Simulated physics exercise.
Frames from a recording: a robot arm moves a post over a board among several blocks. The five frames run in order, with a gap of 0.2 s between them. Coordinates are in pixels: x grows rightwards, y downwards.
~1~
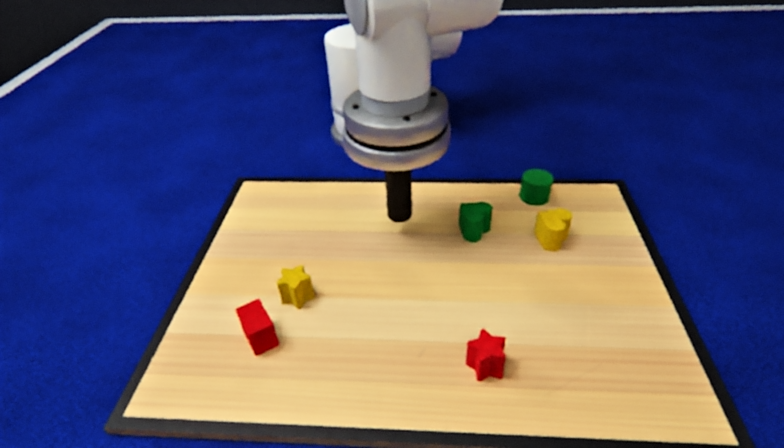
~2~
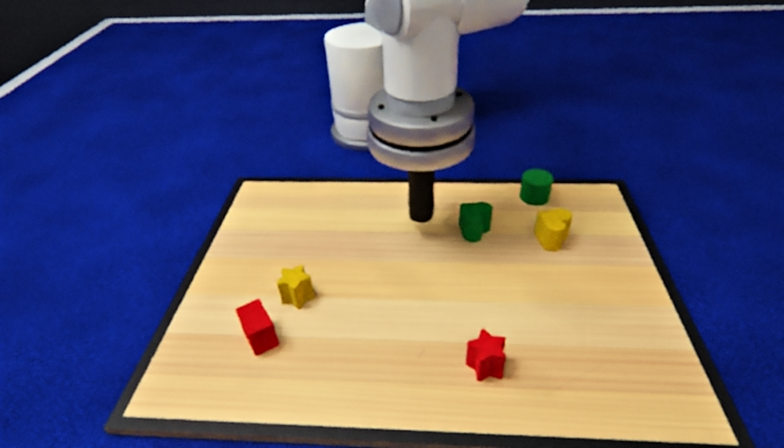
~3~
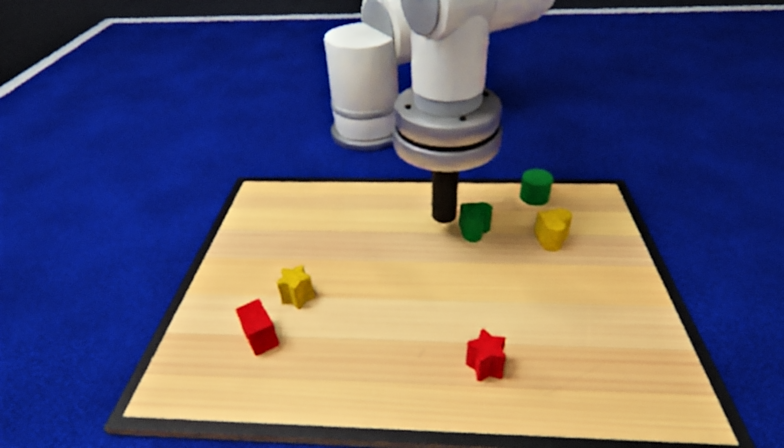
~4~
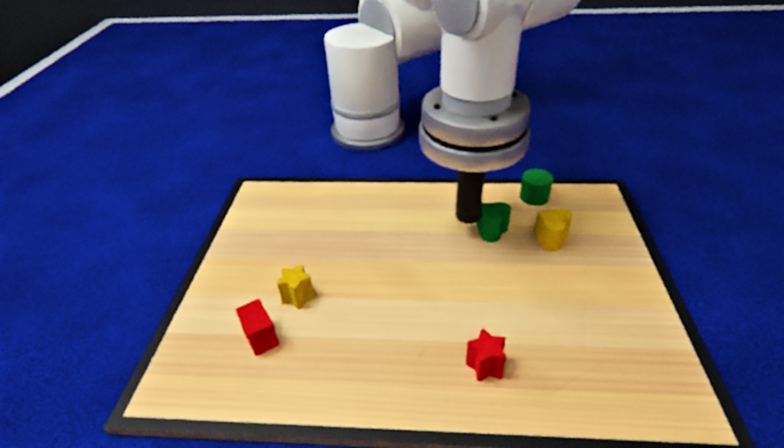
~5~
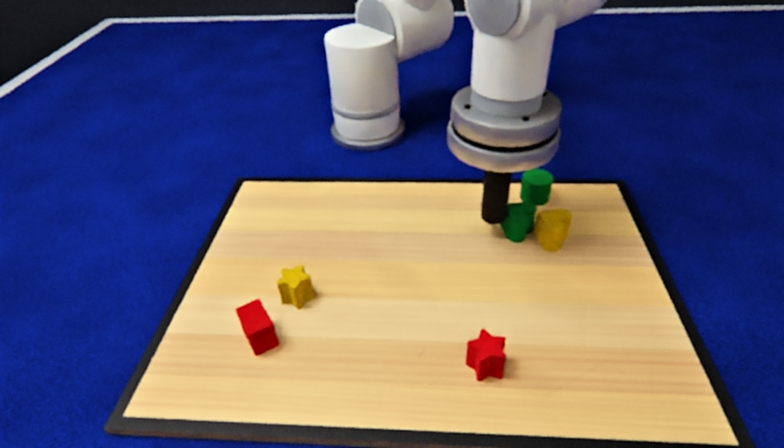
A white robot arm with a black post slides steadily rightward along the far side of a pale wooden board on blue carpet, seen from a fixed, raised front view. A yellow star and red block sit at left, a red star near the front, and two green blocks and a yellow heart-shaped one at far right. The post reaches the nearer green block and pushes it right, close beside the yellow one.
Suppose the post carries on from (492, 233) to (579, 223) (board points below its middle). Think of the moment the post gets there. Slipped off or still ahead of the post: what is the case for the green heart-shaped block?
My guess is it keeps its place ahead of the post.
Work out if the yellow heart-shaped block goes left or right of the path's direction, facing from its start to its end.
To the path's right.
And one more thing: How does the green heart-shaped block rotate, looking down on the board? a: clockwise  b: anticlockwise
Option a.
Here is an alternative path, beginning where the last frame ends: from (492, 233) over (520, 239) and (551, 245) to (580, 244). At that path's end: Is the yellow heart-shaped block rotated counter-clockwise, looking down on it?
My answer is no.
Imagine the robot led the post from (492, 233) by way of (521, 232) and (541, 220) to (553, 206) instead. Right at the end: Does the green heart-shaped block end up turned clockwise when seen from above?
My answer is yes.
The first path, step by step. One third of the way, post at (524, 214); green heart-shaped block at (550, 206); yellow heart-shaped block at (573, 221), turned 35° clockwise.
Two thirds of the way, post at (553, 210); green heart-shaped block at (581, 205), turned 20° clockwise; yellow heart-shaped block at (592, 224), turned 80° clockwise.
At the end, post at (583, 207); green heart-shaped block at (612, 205), turned 35° clockwise; green round block in place; yellow heart-shaped block at (596, 225), turned 95° clockwise.
